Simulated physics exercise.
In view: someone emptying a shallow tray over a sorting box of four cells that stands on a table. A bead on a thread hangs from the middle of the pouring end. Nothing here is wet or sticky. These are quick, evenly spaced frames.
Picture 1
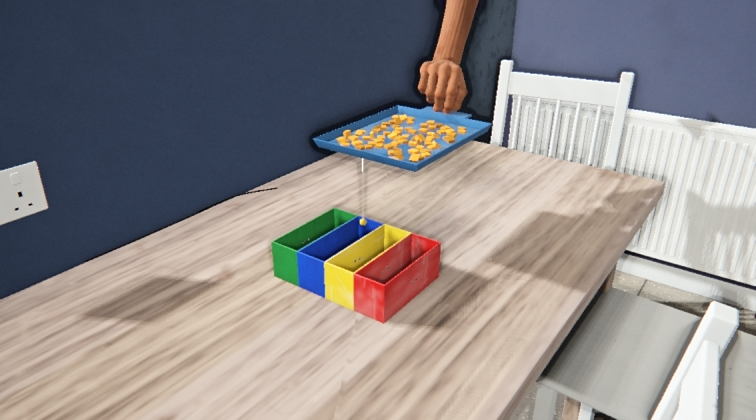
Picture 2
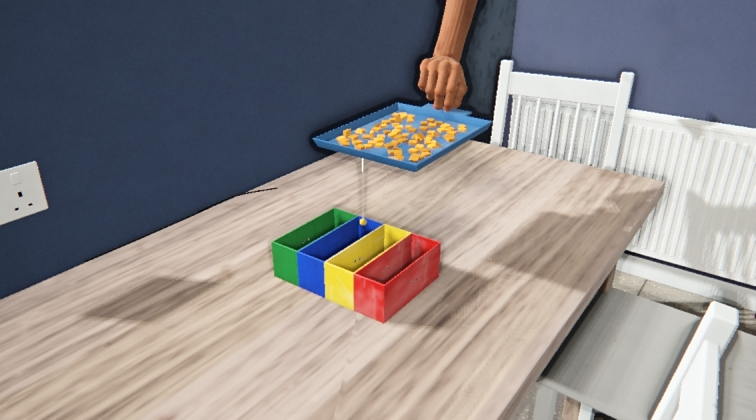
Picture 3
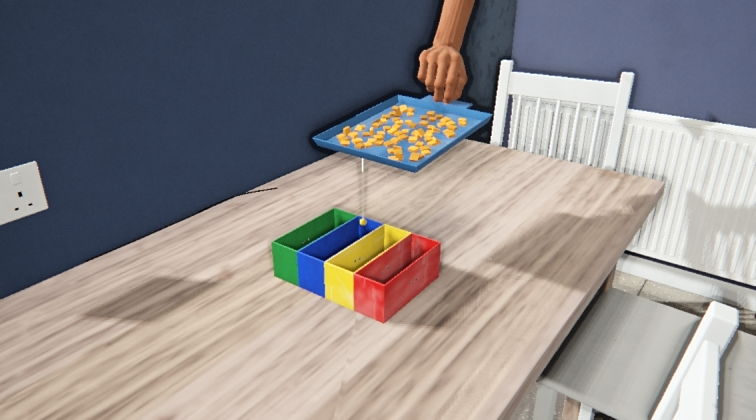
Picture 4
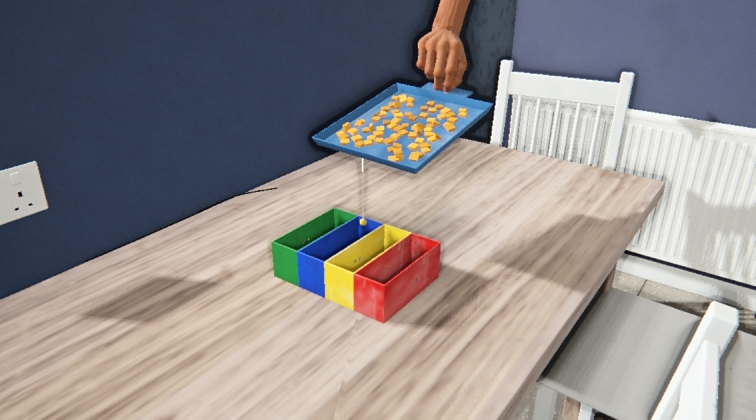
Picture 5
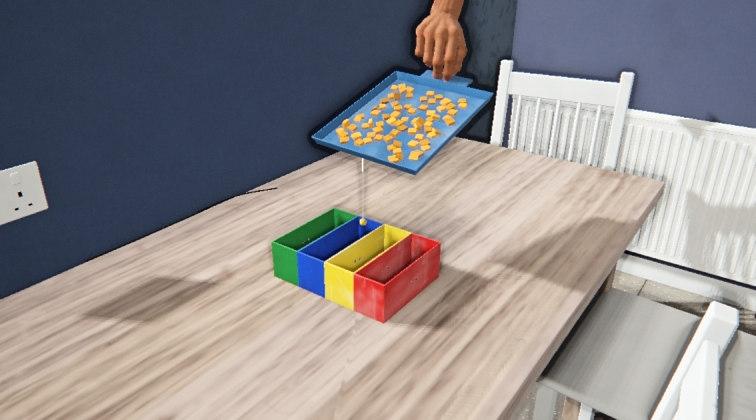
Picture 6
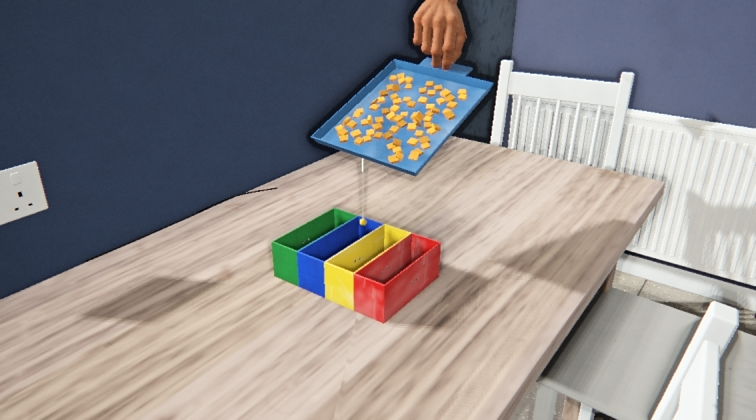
Blue tray of small orange crackers being tilted steadily steeper by a hand above a green, blue, yellow and red sorting box.
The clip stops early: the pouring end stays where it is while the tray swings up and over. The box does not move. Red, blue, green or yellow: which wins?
The red one ends fullest.
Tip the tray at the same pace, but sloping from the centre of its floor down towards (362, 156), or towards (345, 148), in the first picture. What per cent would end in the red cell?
Near 10 % and 0 %.
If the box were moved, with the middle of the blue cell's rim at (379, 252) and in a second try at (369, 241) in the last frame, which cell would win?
The first try: The cell in blue. The second: The cell in yellow.
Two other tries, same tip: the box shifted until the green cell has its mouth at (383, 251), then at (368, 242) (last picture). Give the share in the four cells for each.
First some 60, then 80 per cent.
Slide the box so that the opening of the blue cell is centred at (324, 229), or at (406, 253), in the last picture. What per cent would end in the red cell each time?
Near 40 % and 0 %.
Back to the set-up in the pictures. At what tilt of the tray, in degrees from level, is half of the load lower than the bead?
Near 90 degrees.
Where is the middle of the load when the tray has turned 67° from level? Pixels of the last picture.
Close to (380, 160).
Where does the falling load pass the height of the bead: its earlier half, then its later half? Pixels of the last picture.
First near (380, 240), later near (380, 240).
Shortly afterwards, tray tipped steeply; the bulk on the tray; a little falling or outside the box.
Next, tray tipped past a quarter turn; near a third in the red cell; near a quarter in the yellow cell; a little in the blue cell; only a few in the green cell; near a quarter falling or outside the box.
Some moments later, tray tipped past a quarter turn; near half in the red cell; near a quarter in the yellow cell; near a quarter in the blue cell; only a few in the green cell; only a few falling or outside the box.
In the end, tray tipped past a quarter turn; near half in the red cell; near a quarter in the yellow cell; near a quarter in the blue cell; only a few in the green cell; only a few outside the box.
